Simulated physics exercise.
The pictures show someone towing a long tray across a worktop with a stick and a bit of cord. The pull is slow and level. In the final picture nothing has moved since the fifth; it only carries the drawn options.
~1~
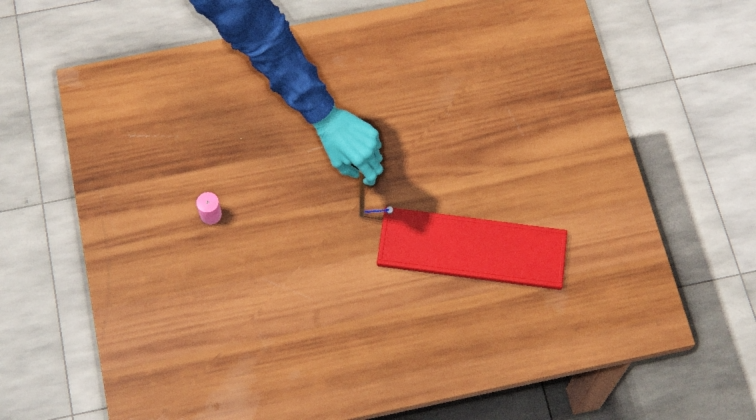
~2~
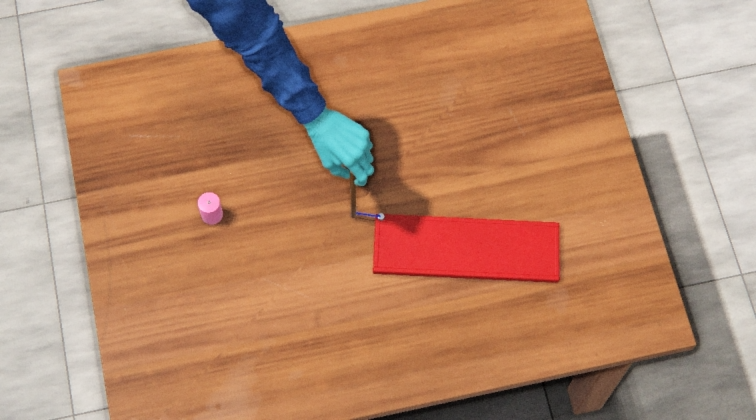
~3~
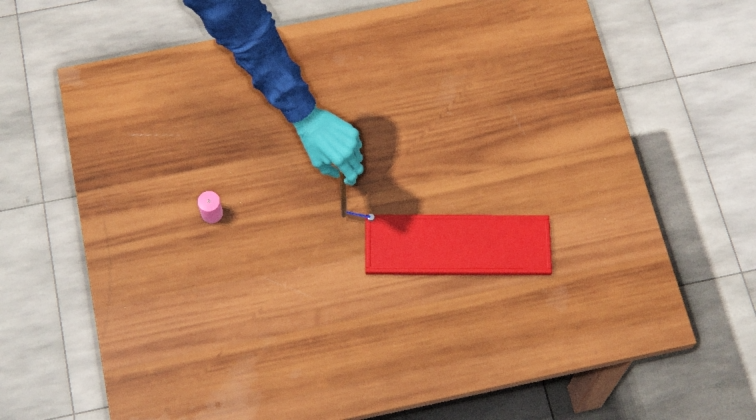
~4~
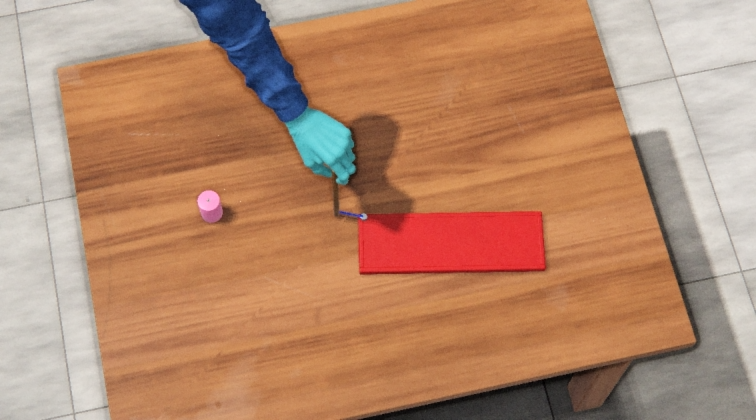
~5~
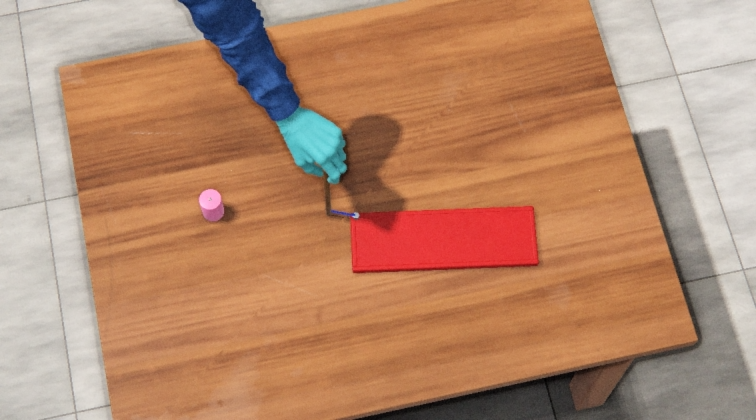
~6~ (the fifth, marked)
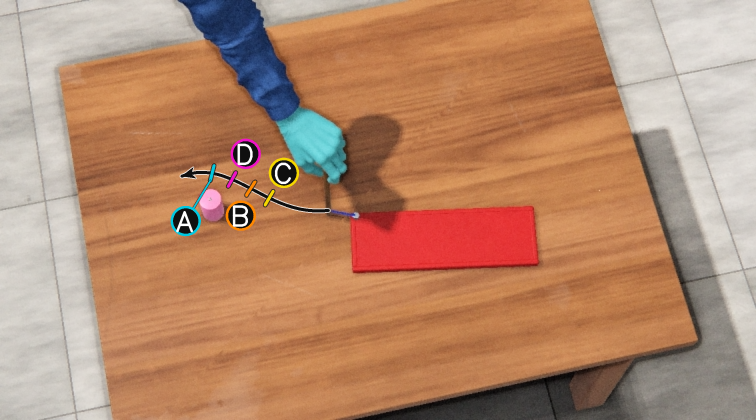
The clip opens on a teal-gloved hand holding a thin stick by the upper-left corner of a long red tray on a wooden table, with a pink candle standing to the left. The hand draws slowly leftward, and the tray slides a short way left, its slight tilt levelling out, while the candle stays put.
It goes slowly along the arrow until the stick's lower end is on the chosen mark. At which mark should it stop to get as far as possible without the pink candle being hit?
A is the last safe stop.
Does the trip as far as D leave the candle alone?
Yes.
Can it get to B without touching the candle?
For that mark, yes.
On the marked copy, A at (212, 173); B at (251, 188); C at (269, 198); D at (232, 179); the route from (329, 210) via (255, 191) to (182, 176).
With A. Early on, foot of the stick (284, 205), middle of the tray (400, 230).
Further on, foot of the stick (247, 187), middle of the tray (359, 218).
At the end, foot of the stick (212, 174), middle of the tray (324, 207); nothing has been touched.
As for the rest, B is safe but short; C is safe but short; D is safe but short.
